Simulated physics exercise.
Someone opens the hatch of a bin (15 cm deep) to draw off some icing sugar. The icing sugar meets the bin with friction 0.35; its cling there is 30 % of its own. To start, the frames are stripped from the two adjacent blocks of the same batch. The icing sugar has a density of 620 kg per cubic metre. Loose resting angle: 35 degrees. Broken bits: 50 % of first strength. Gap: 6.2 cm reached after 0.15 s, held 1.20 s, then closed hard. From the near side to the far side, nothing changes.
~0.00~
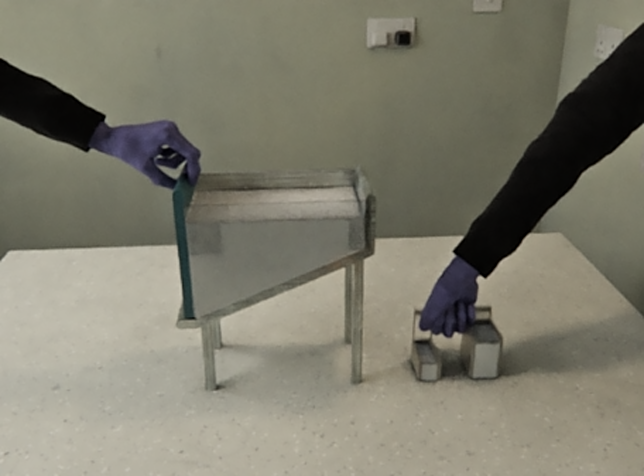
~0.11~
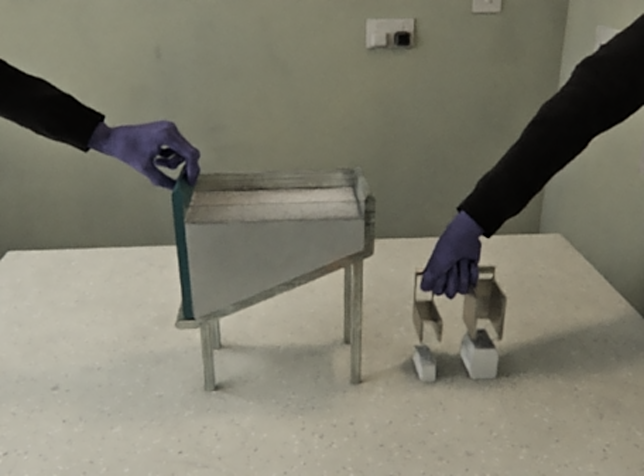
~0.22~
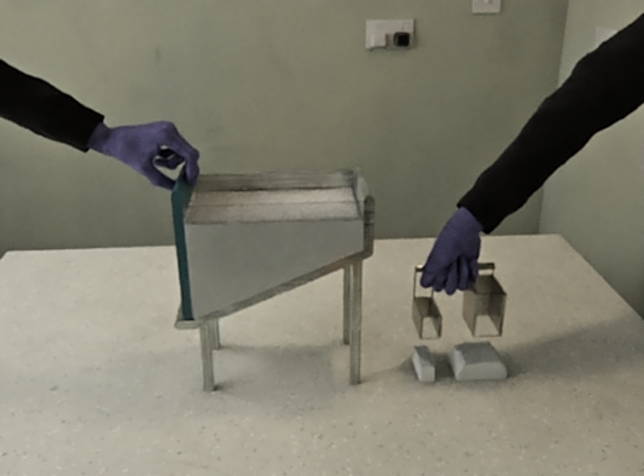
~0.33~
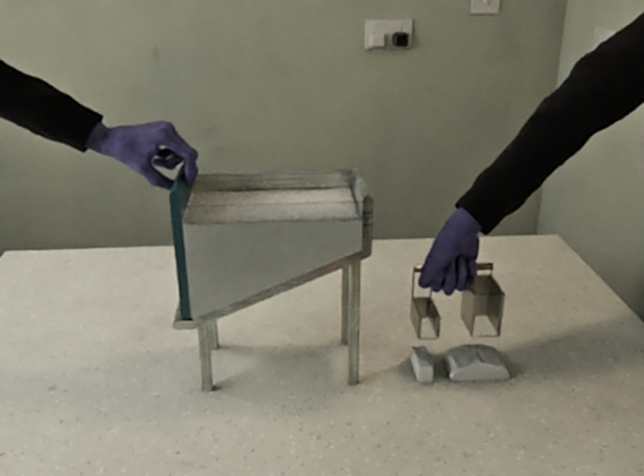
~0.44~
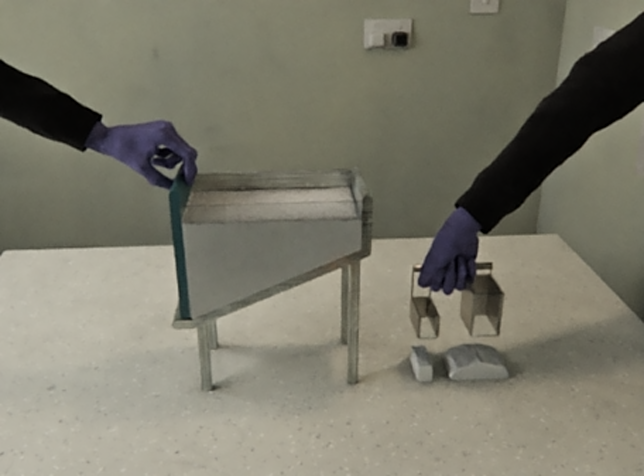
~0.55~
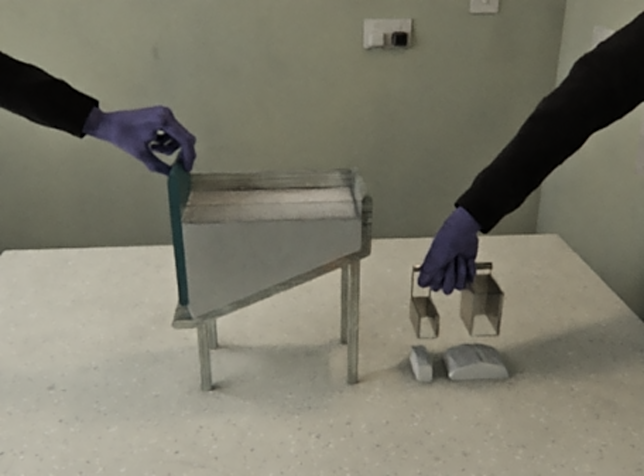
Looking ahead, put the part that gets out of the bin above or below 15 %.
The amount lands greater than 15 percent.
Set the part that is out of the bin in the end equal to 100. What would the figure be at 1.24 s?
It comes to about 40 percent.
After 0.87 s, the hatch is 6.2 cm open and 3 % is out.
After 1.24 s, the hatch is 6.2 cm open and 12 % is out.
After 1.62 s, the hatch is 6.2 cm open and 22 % is out.
After 2.00 s, the hatch is 1.5 cm open and 31 % is out.
After 2.25 s, the hatch is shut and 32 % is out.
